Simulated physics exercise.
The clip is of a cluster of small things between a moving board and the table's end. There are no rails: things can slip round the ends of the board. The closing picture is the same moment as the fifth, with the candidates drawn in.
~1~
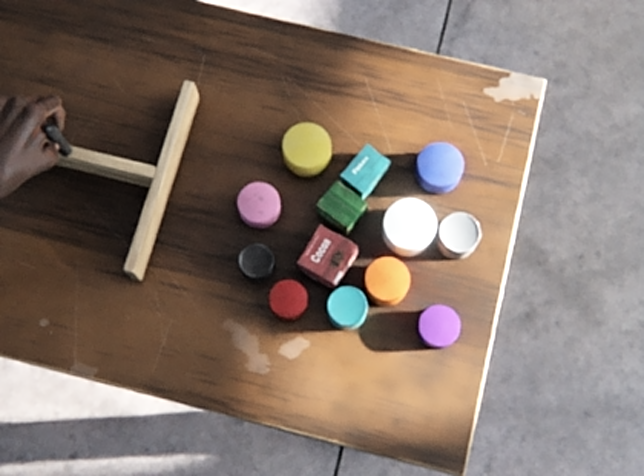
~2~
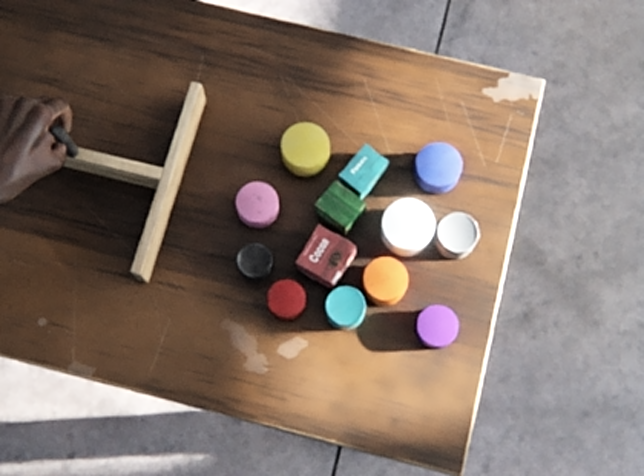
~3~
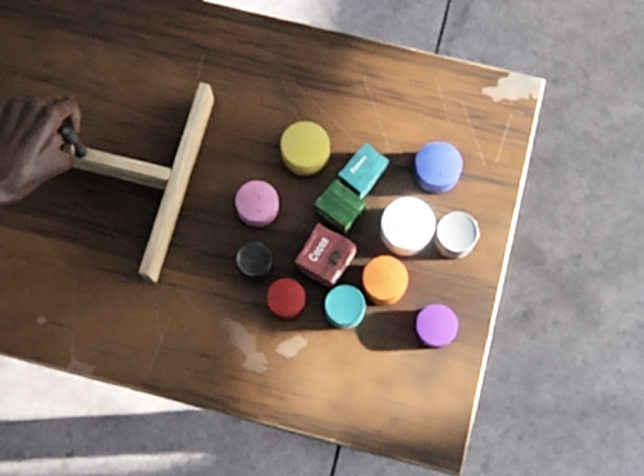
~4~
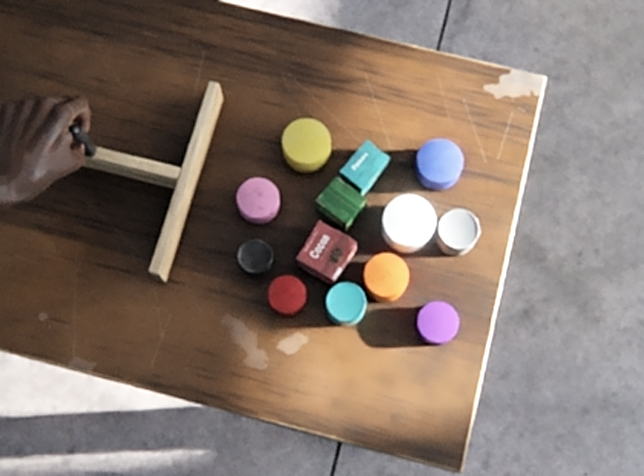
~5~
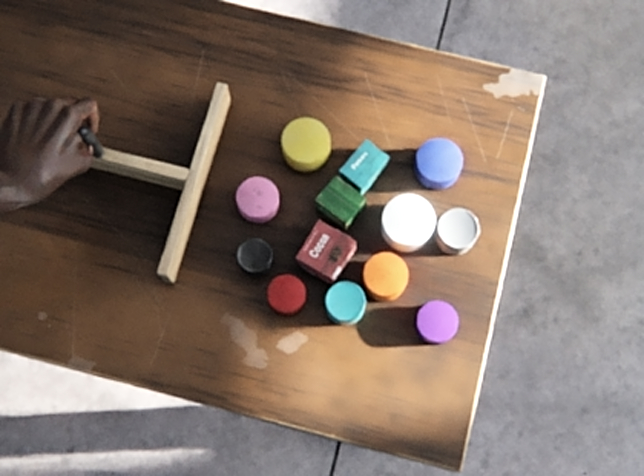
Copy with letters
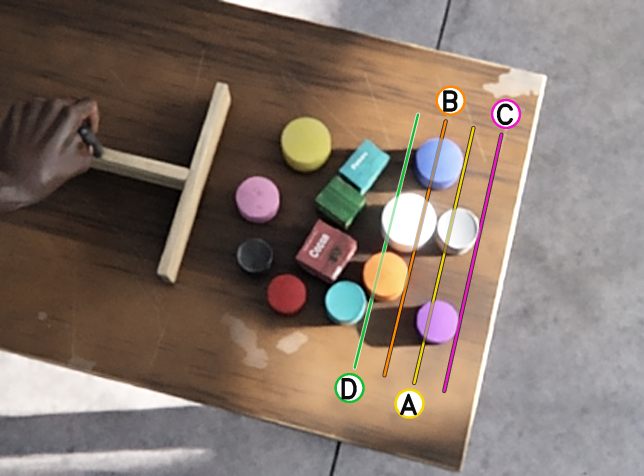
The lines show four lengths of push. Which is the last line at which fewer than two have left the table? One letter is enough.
It can go as far as D.
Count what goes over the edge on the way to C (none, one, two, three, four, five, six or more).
Six or more.
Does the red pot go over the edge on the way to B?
No.
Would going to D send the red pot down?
By then, no.
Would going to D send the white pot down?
No.
On the marked copy, A at (445, 251); B at (416, 243); C at (474, 258); D at (388, 236).
With D. Early on, board (262, 193); yellow tin (310, 146); black tub (270, 262).
Further on, board (332, 211); grey tub (466, 235); purple pot (442, 328).
At the end, board (385, 224); grey tub (499, 236); blue tin (509, 172); none fallen.
As for the rest, A drops four; B drops two; C drops seven.
